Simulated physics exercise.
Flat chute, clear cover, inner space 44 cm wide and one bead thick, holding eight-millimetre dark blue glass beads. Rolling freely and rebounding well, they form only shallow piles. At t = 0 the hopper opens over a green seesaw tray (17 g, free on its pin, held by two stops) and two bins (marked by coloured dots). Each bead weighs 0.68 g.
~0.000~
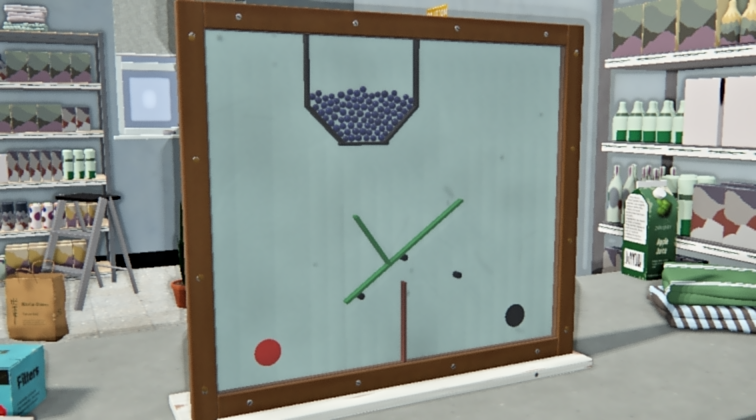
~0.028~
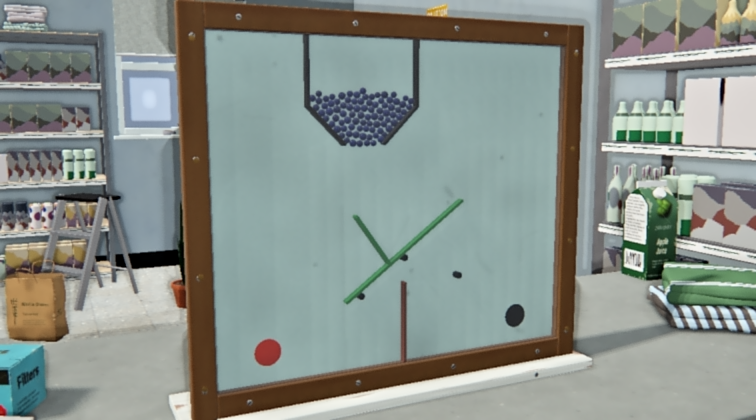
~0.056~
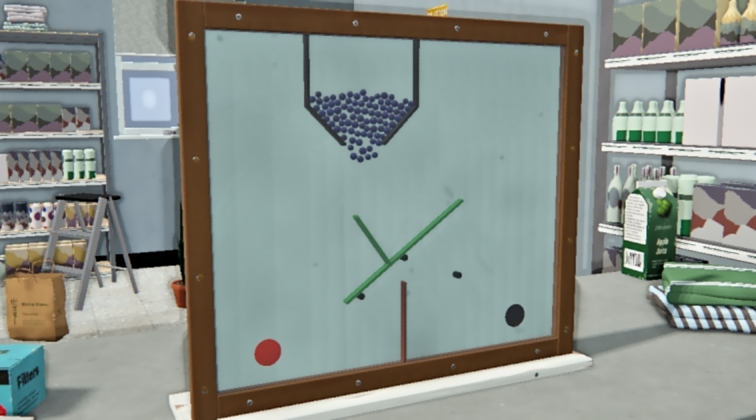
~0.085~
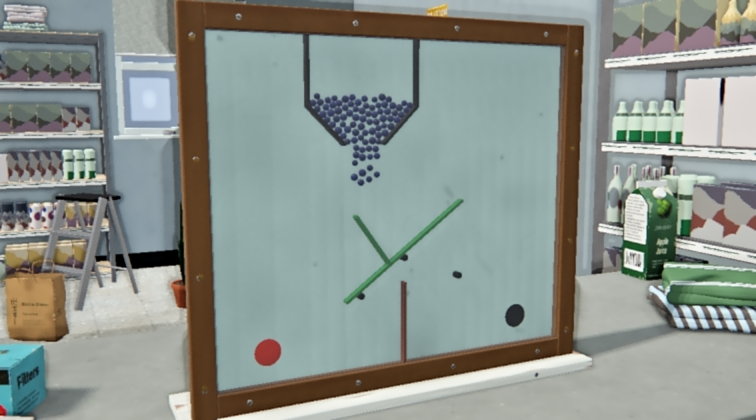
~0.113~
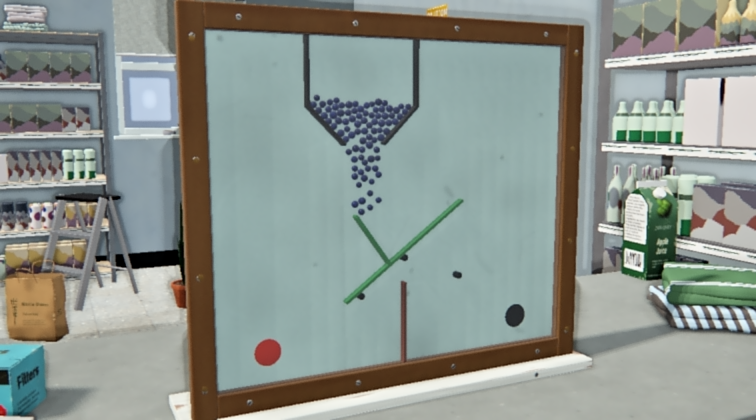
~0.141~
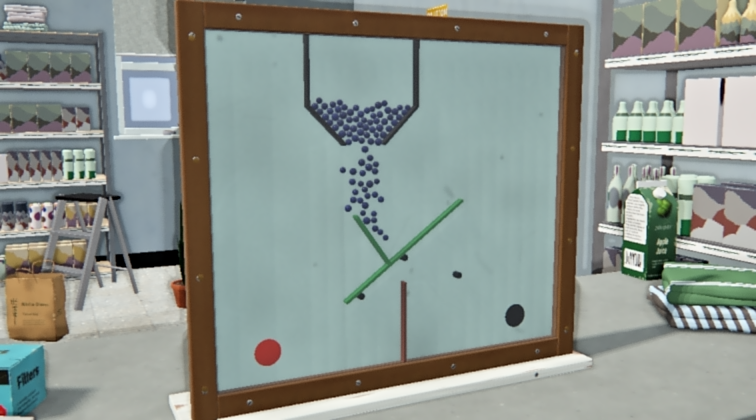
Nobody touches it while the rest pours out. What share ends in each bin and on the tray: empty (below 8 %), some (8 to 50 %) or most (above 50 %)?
Black bin: Tiny share. Red bin: Medium share. Tray: Majority share.
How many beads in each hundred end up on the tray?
Around 75 %.
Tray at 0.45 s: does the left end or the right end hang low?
That would be the left end.
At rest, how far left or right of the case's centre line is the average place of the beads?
Offset: About 4 cm, left side.
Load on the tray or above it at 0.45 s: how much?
About 80 per cent.
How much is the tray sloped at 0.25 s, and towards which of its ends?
35°, left end low.
After 0.25 s 65 % have left the hopper; tray left end down 36°; on or over it 55 %, past it to the left 5 %, to the right 0 %.
After 0.45 s 100 % have left the hopper; tray left end down 36°; on or over it 80 %, past it to the left 20 %, to the right 0 %.
After 0.80 s 100 % have left the hopper; tray left end down 36°; on or over it 75 %, past it to the left 25 %, to the right 0 %.
Settled by 1.9 s, black bin 0 %, red bin 25 %, tray 75 %; tray left end down 36°.
